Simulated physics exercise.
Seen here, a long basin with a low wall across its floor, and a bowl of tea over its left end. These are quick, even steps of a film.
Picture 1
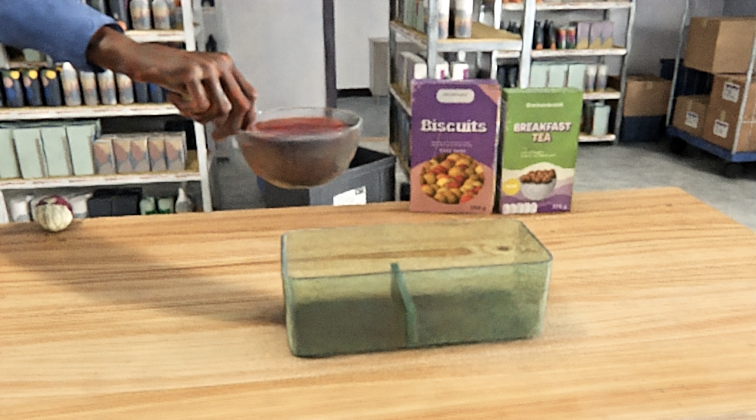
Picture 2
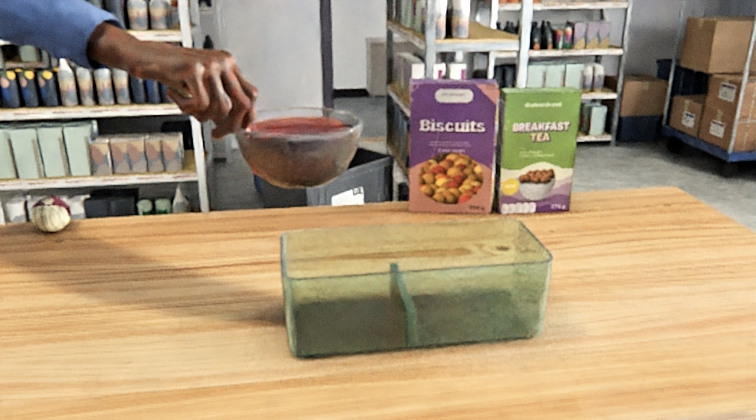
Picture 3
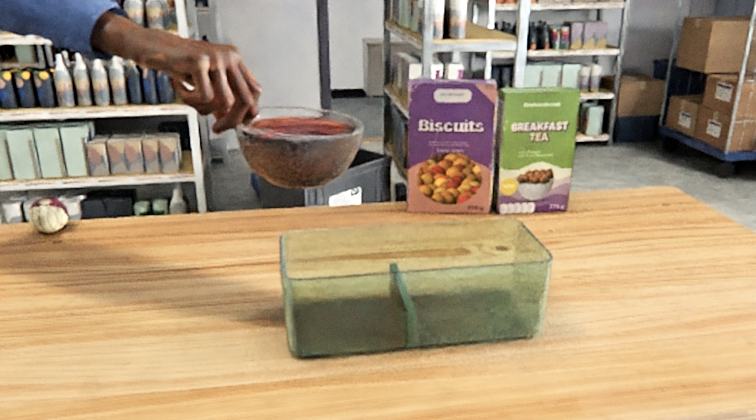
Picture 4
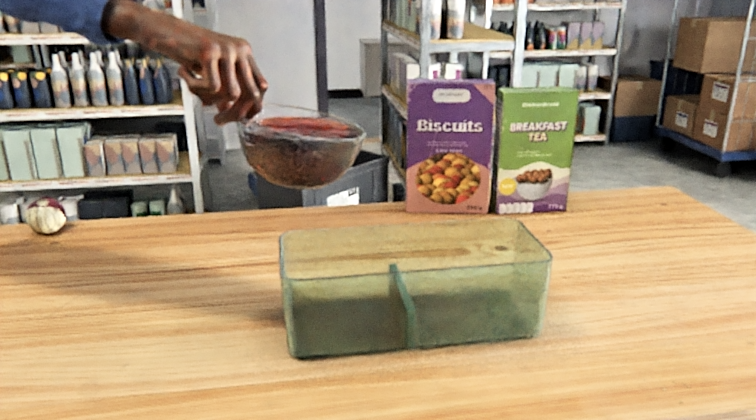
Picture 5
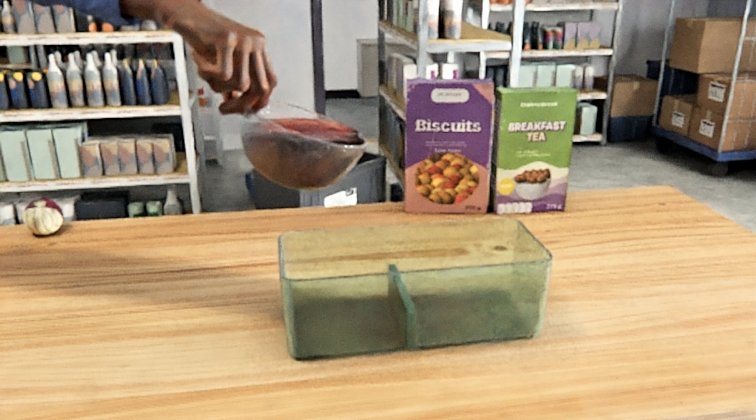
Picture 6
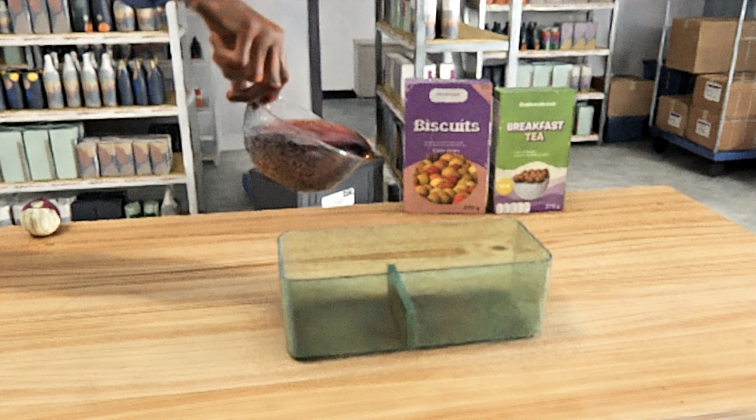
Stockroom table, a hand holding a glass bowl of reddish-brown tea above a divided clear green basin, gradually tilting it rightward.
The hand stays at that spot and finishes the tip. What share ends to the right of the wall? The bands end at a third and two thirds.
In the end from a third to two thirds is right of the wall.
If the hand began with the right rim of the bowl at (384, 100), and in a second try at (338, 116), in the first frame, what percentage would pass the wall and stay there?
Near 80 % and 25 %.
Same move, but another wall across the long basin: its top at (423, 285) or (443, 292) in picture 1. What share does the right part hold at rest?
First some 20, then 10 per cent.
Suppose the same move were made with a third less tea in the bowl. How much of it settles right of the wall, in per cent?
About 35 per cent.
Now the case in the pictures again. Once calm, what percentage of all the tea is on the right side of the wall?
Some 55 per cent.
A moment on, the bowl is tipped on its side and 19 per cent is still to pour, 8 is left of the wall and 35 right of it.
Next, the bowl is tipped right over and 1 per cent is still to pour, 41 is left of the wall and 54 right of it.
Then the bowl is tipped right over and 0 per cent is still to pour, 45 is left of the wall and 53 right of it.
Later the bowl is tipped right over and 0 per cent is still to pour, 45 is left of the wall and 54 right of it.
Finally, 45 per cent lies left of the wall, 54 right of it and 1 outside.
